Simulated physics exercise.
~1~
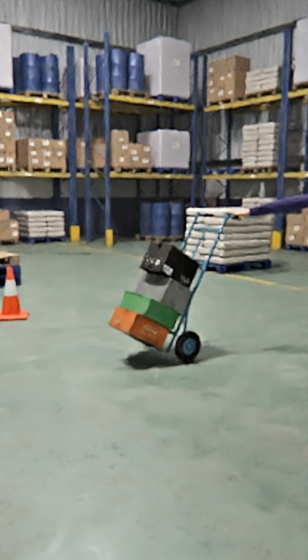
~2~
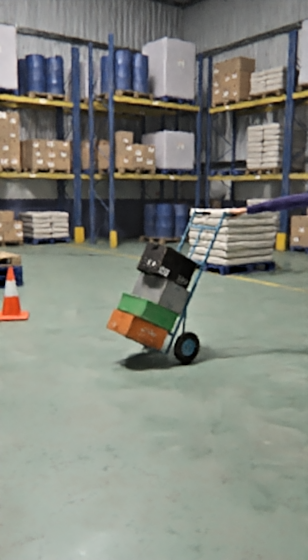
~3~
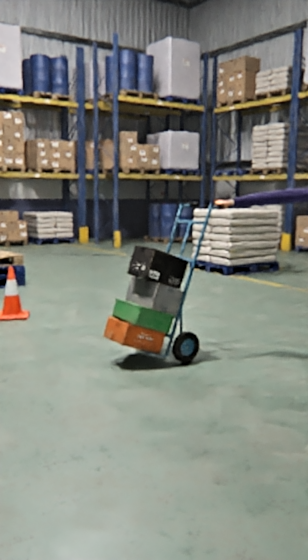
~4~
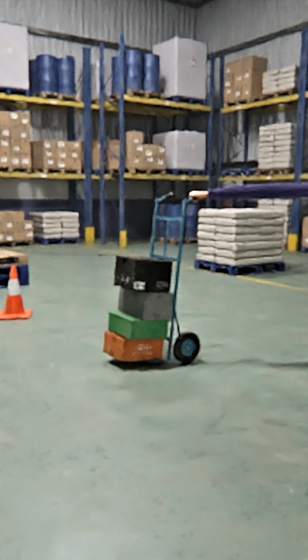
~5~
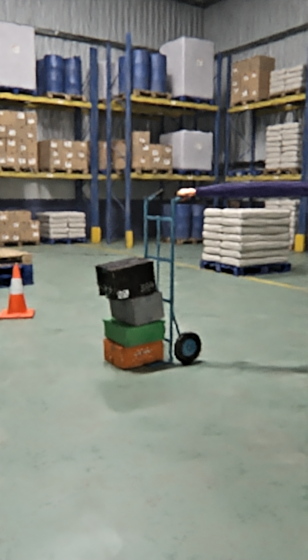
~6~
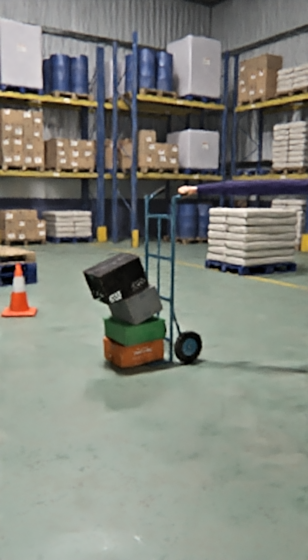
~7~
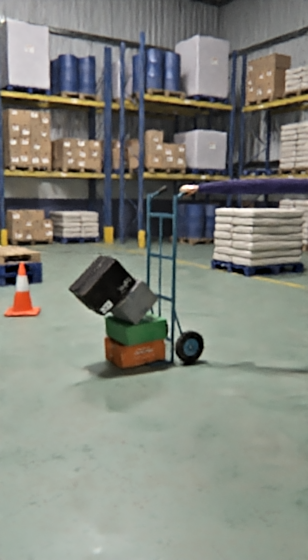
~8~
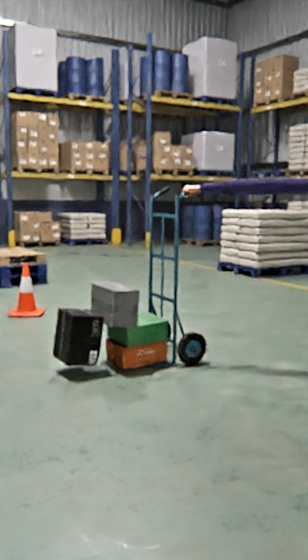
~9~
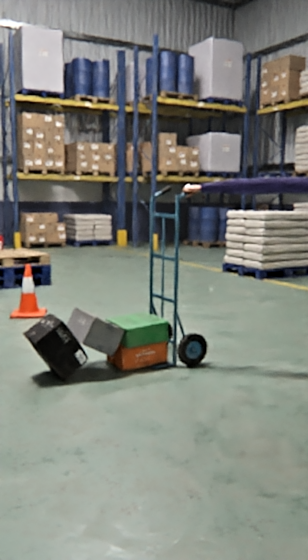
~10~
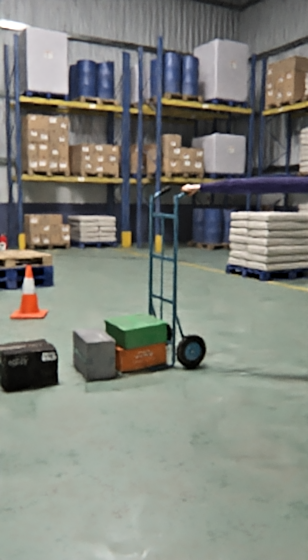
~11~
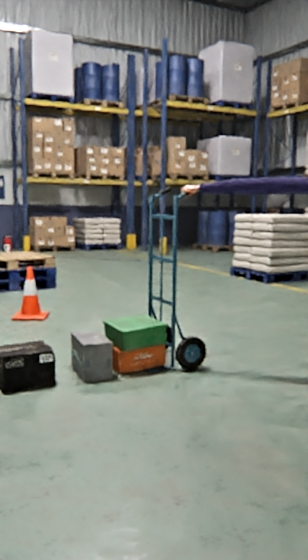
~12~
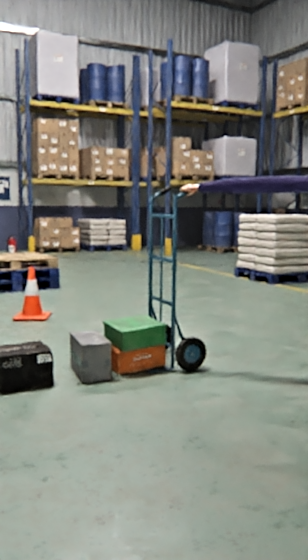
In a warehouse, an outstretched arm swung a tilted blue hand truck upright, and the black and grey boxes atop its loose stack toppled left onto the floor, while the green tote stayed on the orange parcel beside the truck's frame.
